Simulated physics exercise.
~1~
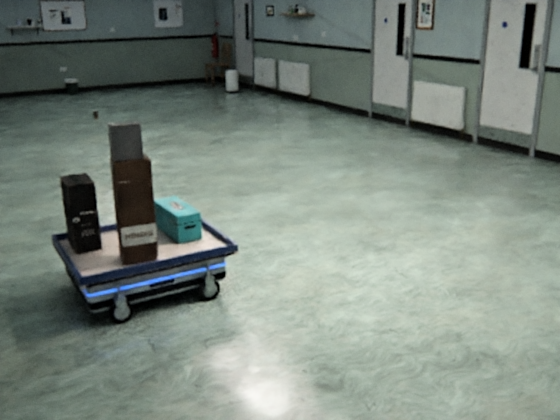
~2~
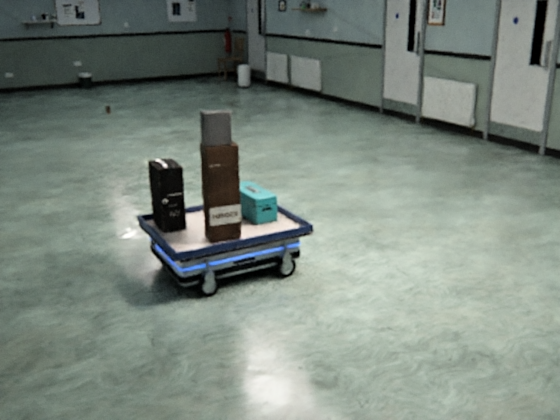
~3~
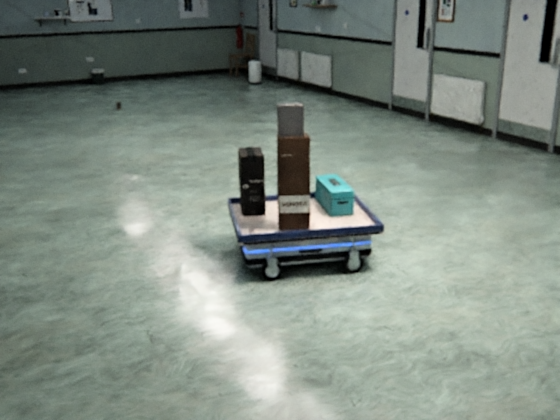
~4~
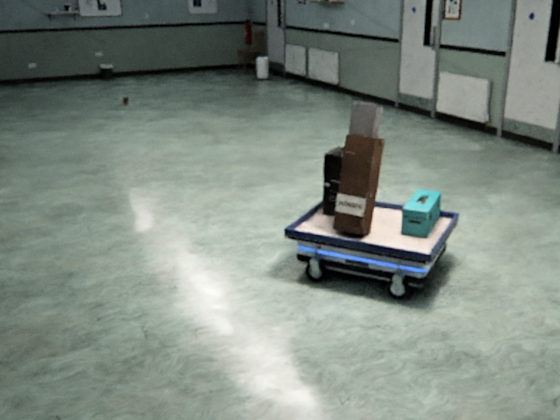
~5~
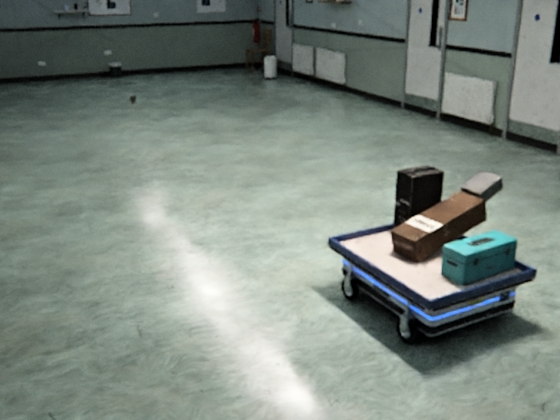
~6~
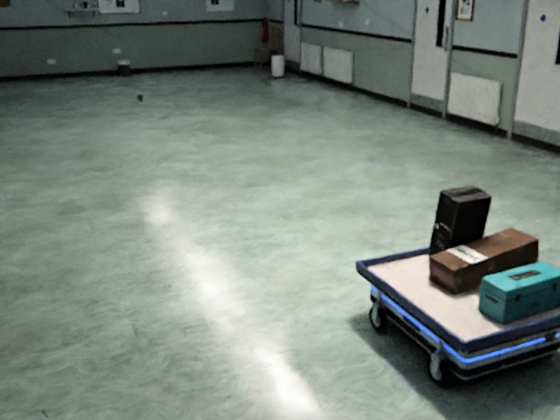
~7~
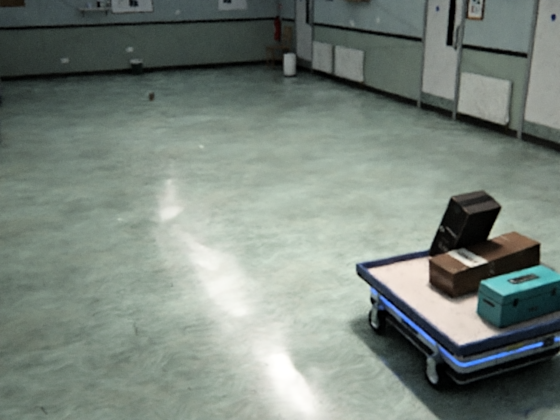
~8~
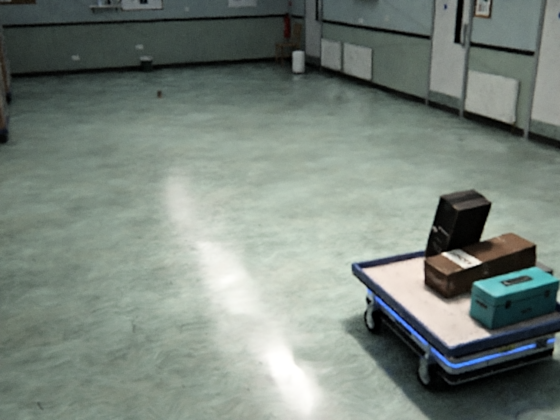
In a hall, a cart rolls right and turns, its tall brown box toppling across the deck and the grey box falling off.
